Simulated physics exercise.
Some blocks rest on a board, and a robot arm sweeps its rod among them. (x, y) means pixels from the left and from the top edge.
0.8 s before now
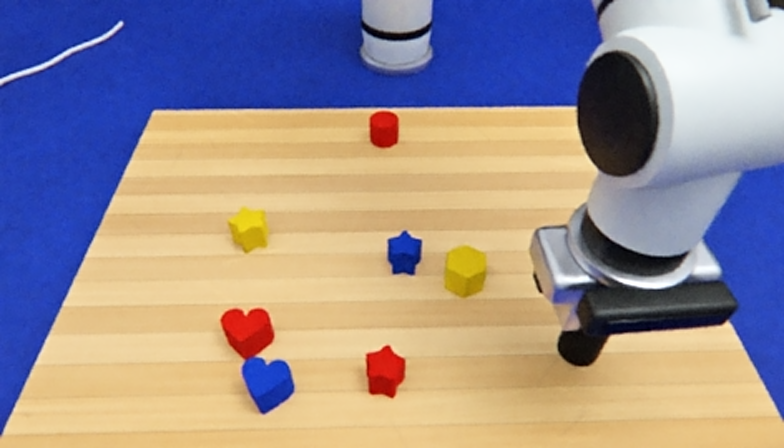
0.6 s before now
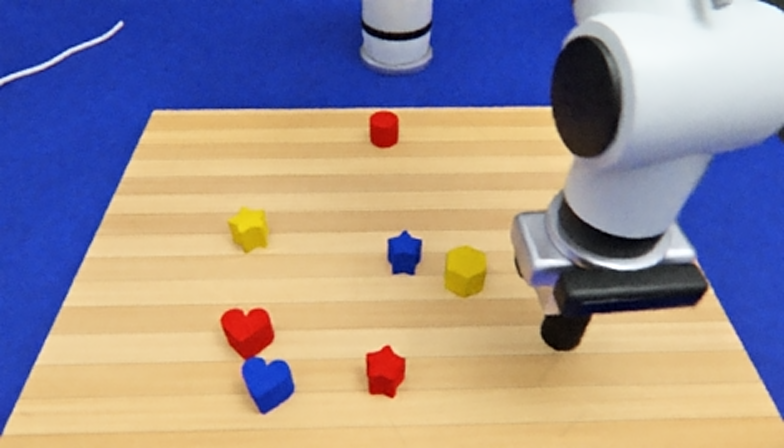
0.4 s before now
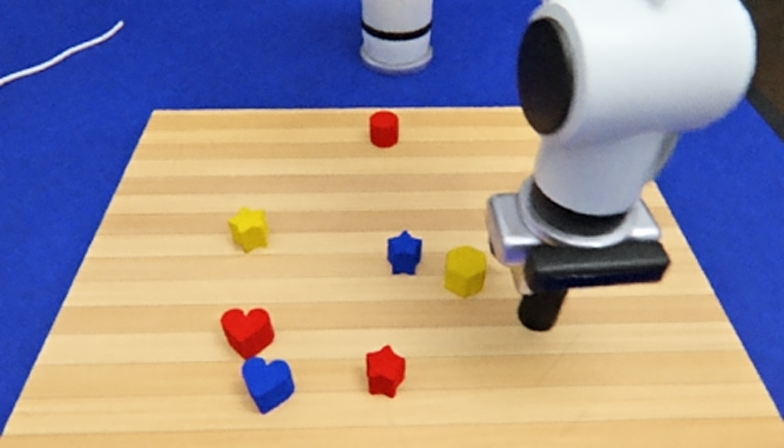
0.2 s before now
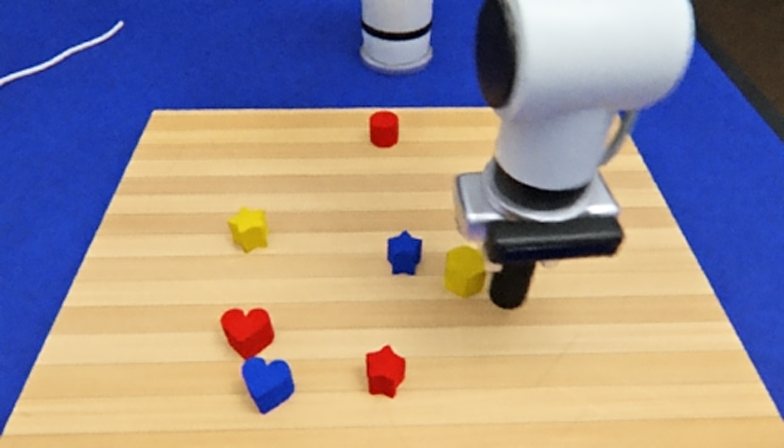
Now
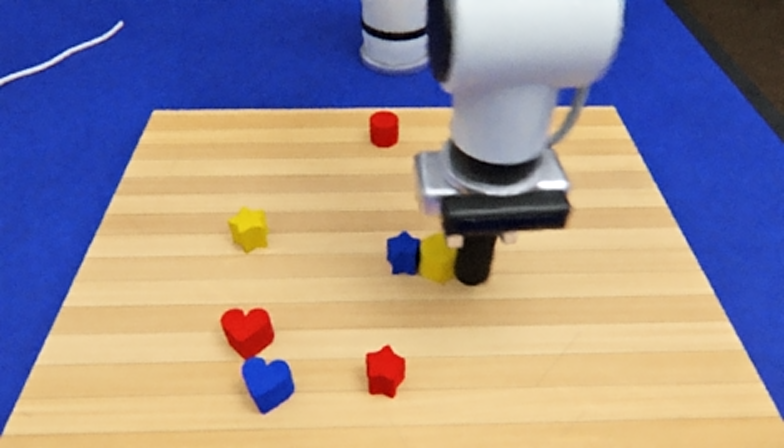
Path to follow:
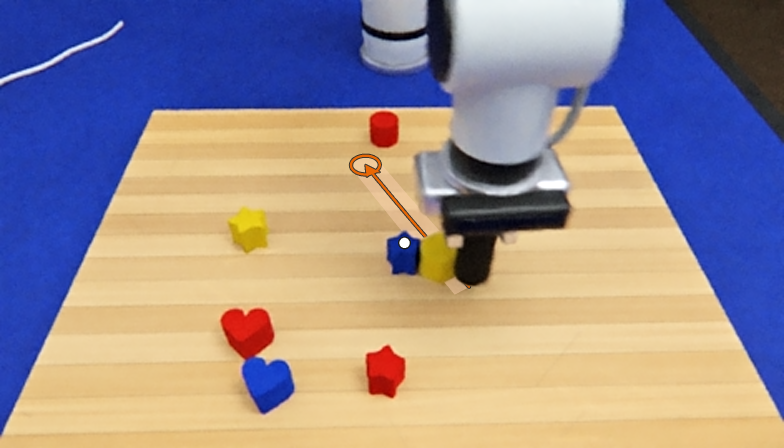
Robot arm sweeping its black rod leftward across a wooden board, pushing a yellow six-sided block against a blue star-shaped block.
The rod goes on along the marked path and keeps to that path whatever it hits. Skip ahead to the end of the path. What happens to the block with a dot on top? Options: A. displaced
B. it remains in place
Option A.
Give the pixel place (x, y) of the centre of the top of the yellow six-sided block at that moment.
At (372, 201).
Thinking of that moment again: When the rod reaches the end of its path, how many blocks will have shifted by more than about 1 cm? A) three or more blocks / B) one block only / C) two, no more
My pick is C.
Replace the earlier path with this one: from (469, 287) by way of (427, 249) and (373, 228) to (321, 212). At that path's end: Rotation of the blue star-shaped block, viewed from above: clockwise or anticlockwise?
Top view: Counterclockwise.
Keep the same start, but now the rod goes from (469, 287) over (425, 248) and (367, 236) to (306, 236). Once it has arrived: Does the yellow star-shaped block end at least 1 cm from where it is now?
I'd say no.
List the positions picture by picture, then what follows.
The first picture shows lower end of the rod at (577, 349), tops of blocks, red disc at (384, 118), blue star-shaped block at (405, 243), yellow six-sided block at (467, 260).
The second picture shows rod at (560, 335), blocks as before.
The third picture shows rod at (537, 316), blocks as before.
The fourth picture shows rod at (507, 295), blocks as before.
The fifth picture shows rod at (472, 273), red disc at (384, 118), blue star-shaped block at (405, 243), yellow six-sided block at (441, 246).
The drawn path runs straight from (469, 287) to (365, 165); the dot is on the blue star-shaped block.
What follows on the original path. One third of the way, rod at (430, 226); blue star-shaped block at (384, 239), turned 65° anticlockwise; yellow six-sided block at (395, 214), turned 60° anticlockwise.
Two thirds of the way, rod at (395, 185); blue star-shaped block at (384, 239), turned 65° anticlockwise; yellow six-sided block at (372, 201).
At the end, rod at (365, 150); red disc not moved; blue star-shaped block at (384, 239), turned 65° anticlockwise; yellow six-sided block at (372, 201), turned 125° anticlockwise.
